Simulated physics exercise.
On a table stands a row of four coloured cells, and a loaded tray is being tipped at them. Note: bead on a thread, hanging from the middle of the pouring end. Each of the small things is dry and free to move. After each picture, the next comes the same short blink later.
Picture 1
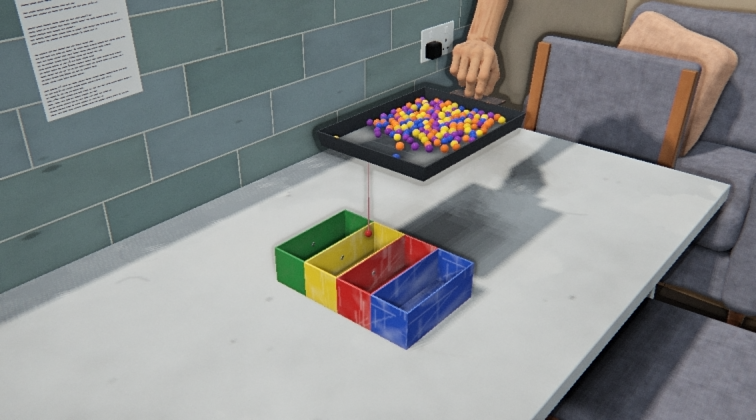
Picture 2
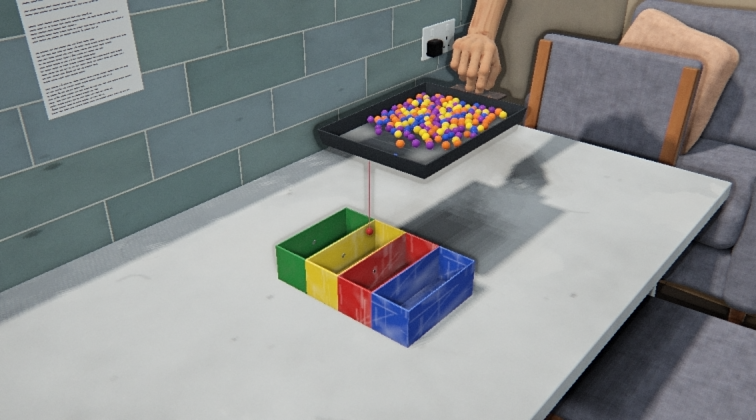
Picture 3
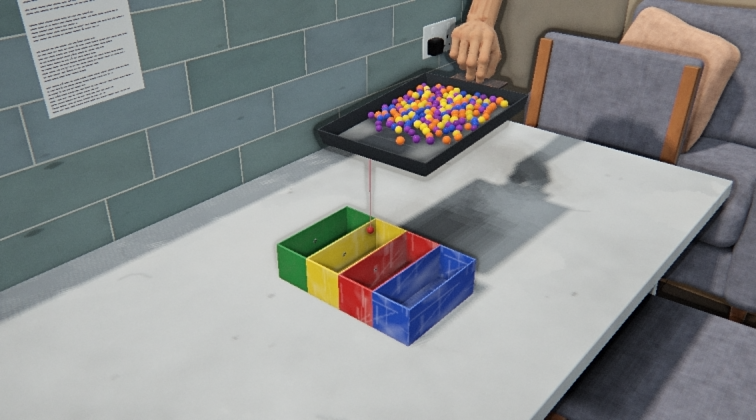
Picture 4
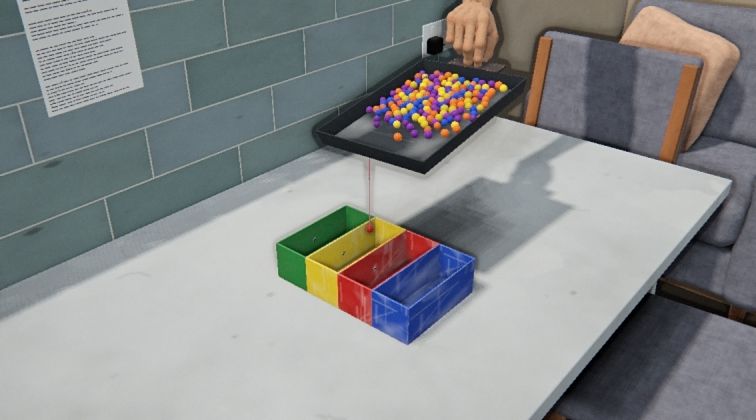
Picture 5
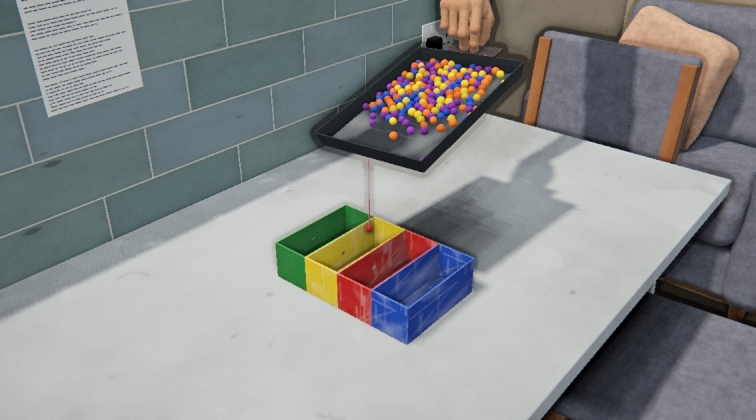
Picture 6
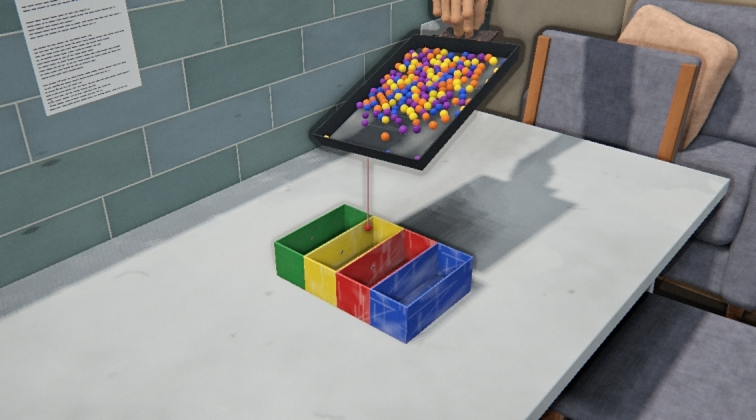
A hand tilting a black tray of colourful beads above green, yellow, red and blue compartments, the beads beginning to shift downslope.
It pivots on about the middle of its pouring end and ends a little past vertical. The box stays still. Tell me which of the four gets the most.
The green cell gets the most.
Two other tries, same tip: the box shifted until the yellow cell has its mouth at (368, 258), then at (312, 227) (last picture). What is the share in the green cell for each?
Close to 30 in a hundred first, close to 10 in a hundred second.
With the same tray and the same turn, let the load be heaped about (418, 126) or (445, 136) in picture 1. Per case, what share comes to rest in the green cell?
Respectively 50 and 50 in a hundred.
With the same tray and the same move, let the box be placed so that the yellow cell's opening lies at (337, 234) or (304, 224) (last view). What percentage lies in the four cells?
Around 90 percent the first time, around 90 percent the second.
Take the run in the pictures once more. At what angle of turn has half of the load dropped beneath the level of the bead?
I'd put it at about 95 degrees.
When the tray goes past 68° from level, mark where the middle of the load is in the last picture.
Somewhere about (339, 148).
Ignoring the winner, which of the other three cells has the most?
Second place goes to yellow.
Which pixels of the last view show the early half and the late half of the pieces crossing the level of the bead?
The early half goes through (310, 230), the late half through (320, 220).
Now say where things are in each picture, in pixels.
Corners of the pouring end near (321, 131) and (424, 165), level; middle of the load near (432, 122), round plastic beads; bead on its thread near (369, 234); green cell near (291, 268); yellow cell near (321, 284); red cell near (354, 301); blue cell near (389, 319), in the first frame.
Corners of the pouring end near (322, 129) and (425, 163), level; middle of the load near (433, 118), in the second frame.
Corners of the pouring end near (322, 129) and (425, 161), tipped barely, lowest at the left corner; middle of the load near (434, 111), in the third frame.
Corners of the pouring end near (321, 130) and (423, 159), tipped a little, lowest at the left corner; middle of the load near (432, 100), in the fourth frame.
Corners of the pouring end near (319, 131) and (421, 158), tipped clearly, lowest at the left corner; middle of the load near (428, 92), a little on the move, in the fifth frame.
Corners of the pouring end near (317, 133) and (418, 157), tipped clearly, lowest at the left corner; middle of the load near (421, 85), the whole lot on the move; green cell near (290, 263); yellow cell near (321, 278); red cell near (353, 295); blue cell near (389, 313), in the sixth frame.
Shortly afterwards, tray tipped steeply; near two thirds on the tray; a little in the green cell; only a few in the yellow cell; only a few in the red cell; near a quarter falling or outside the box.
Next, tray tipped past a quarter turn; a little on the tray; near a third in the green cell; a little in the yellow cell; a little in the red cell; near half falling or outside the box.
Some moments later, tray tipped past a quarter turn; near half in the green cell; a little in the yellow cell; a little in the red cell; near a third falling or outside the box.
In the end, tray tipped past a quarter turn; near half in the green cell; a little in the yellow cell; a little in the red cell; none at all in the blue cell; near a third outside the box.
